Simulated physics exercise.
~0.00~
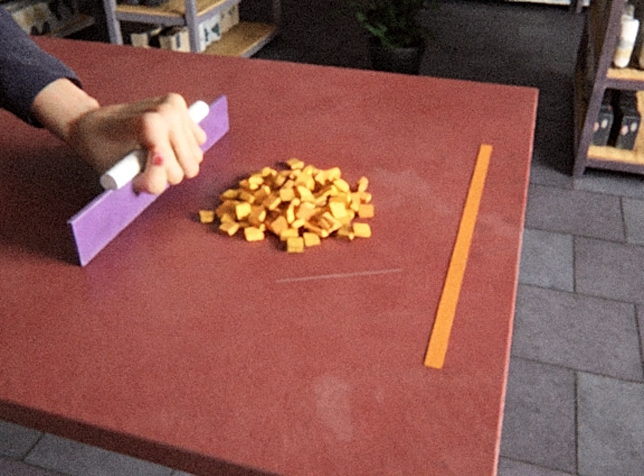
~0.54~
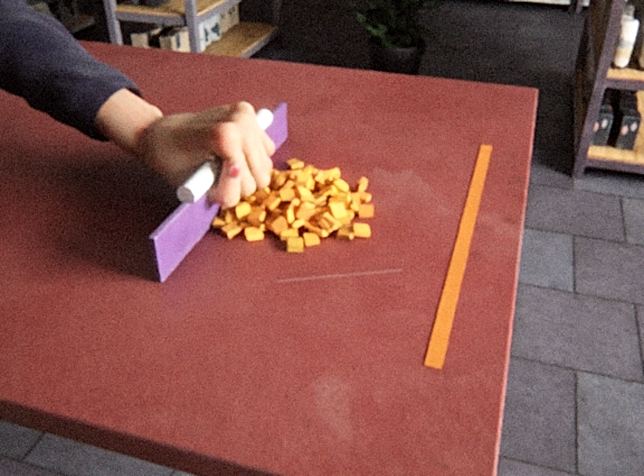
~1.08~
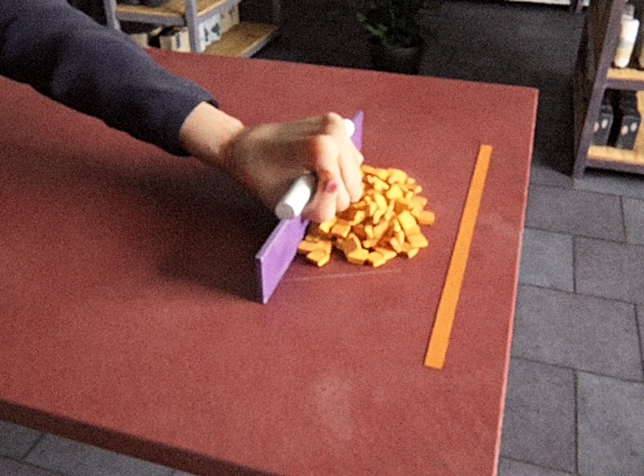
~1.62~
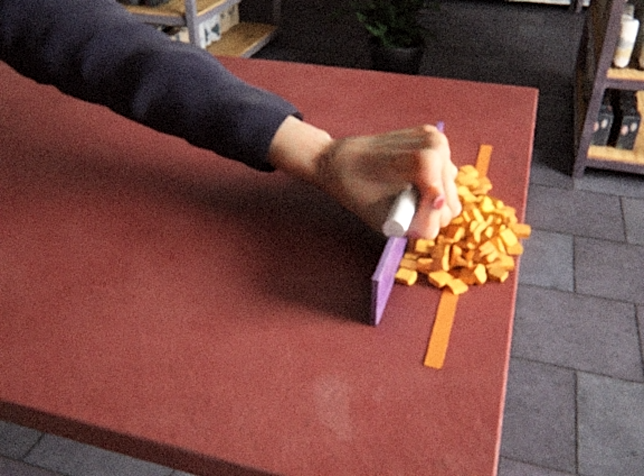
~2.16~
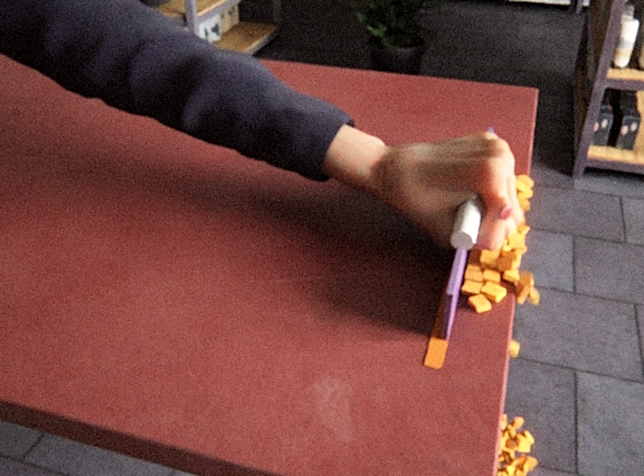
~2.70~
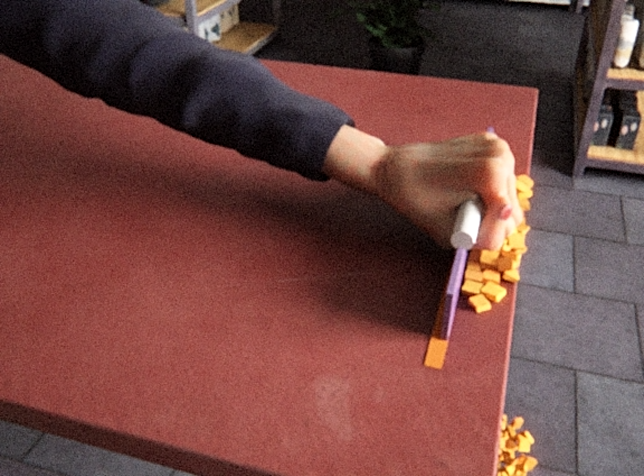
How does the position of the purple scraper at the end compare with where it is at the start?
At the start the scraper is on the left part of the table, away from the orange tape. By the end it is near the right edge, resting at the tape.
